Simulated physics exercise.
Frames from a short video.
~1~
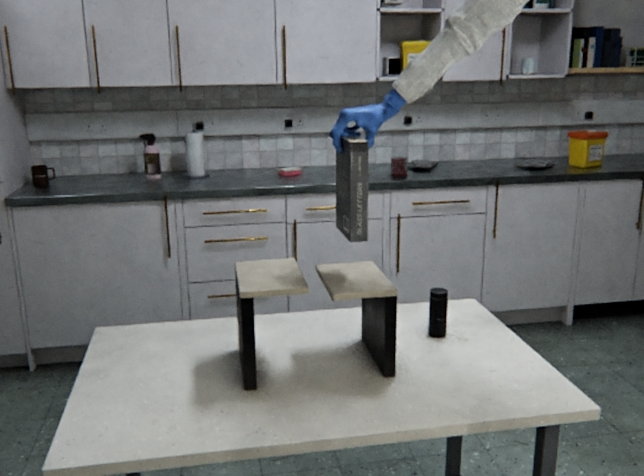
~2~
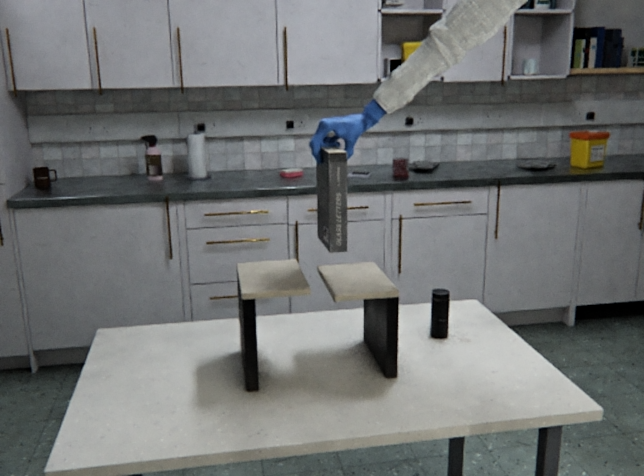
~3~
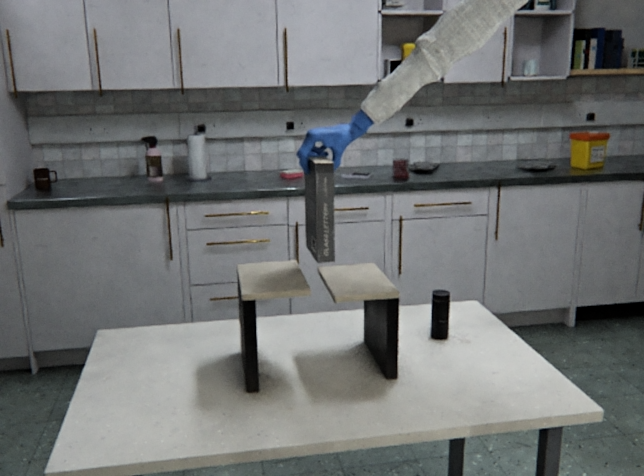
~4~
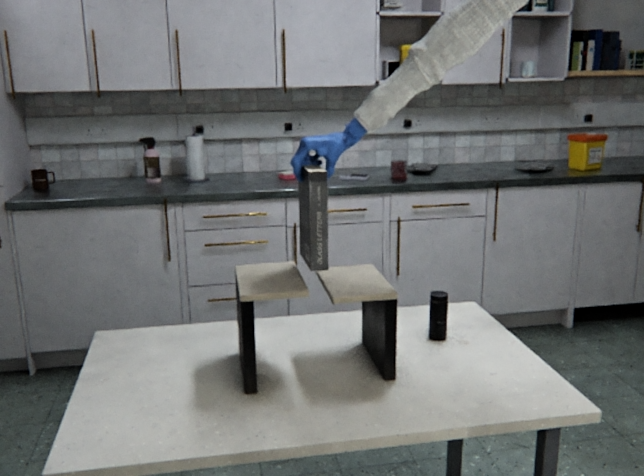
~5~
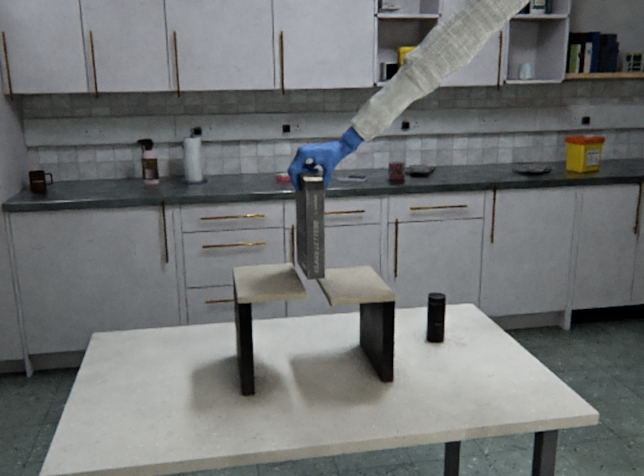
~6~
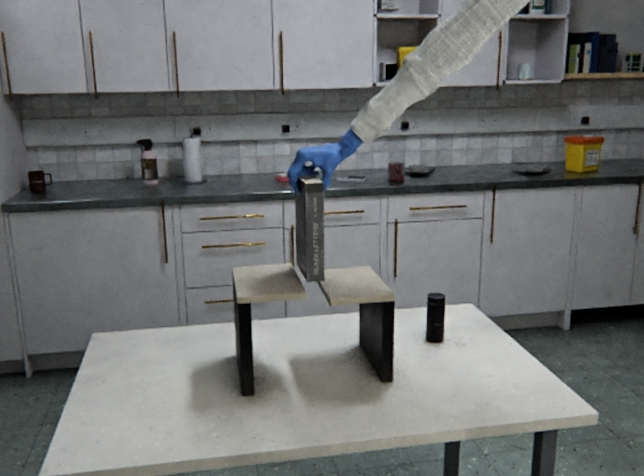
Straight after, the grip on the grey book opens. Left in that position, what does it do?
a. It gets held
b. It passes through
It passes through (b).
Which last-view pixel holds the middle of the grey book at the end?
It finishes at around (311, 325).
Then, 0.20 s past the last view, grey book displaced about its own width near (310, 263).
Then, 0.30 s past the last view, grey book displaced well along near (311, 325).
Finally, moved from the start, grey book; black shaker still in place. Final places as the last picture's camera would see them, grey book near (311, 325). The book reaches the table.
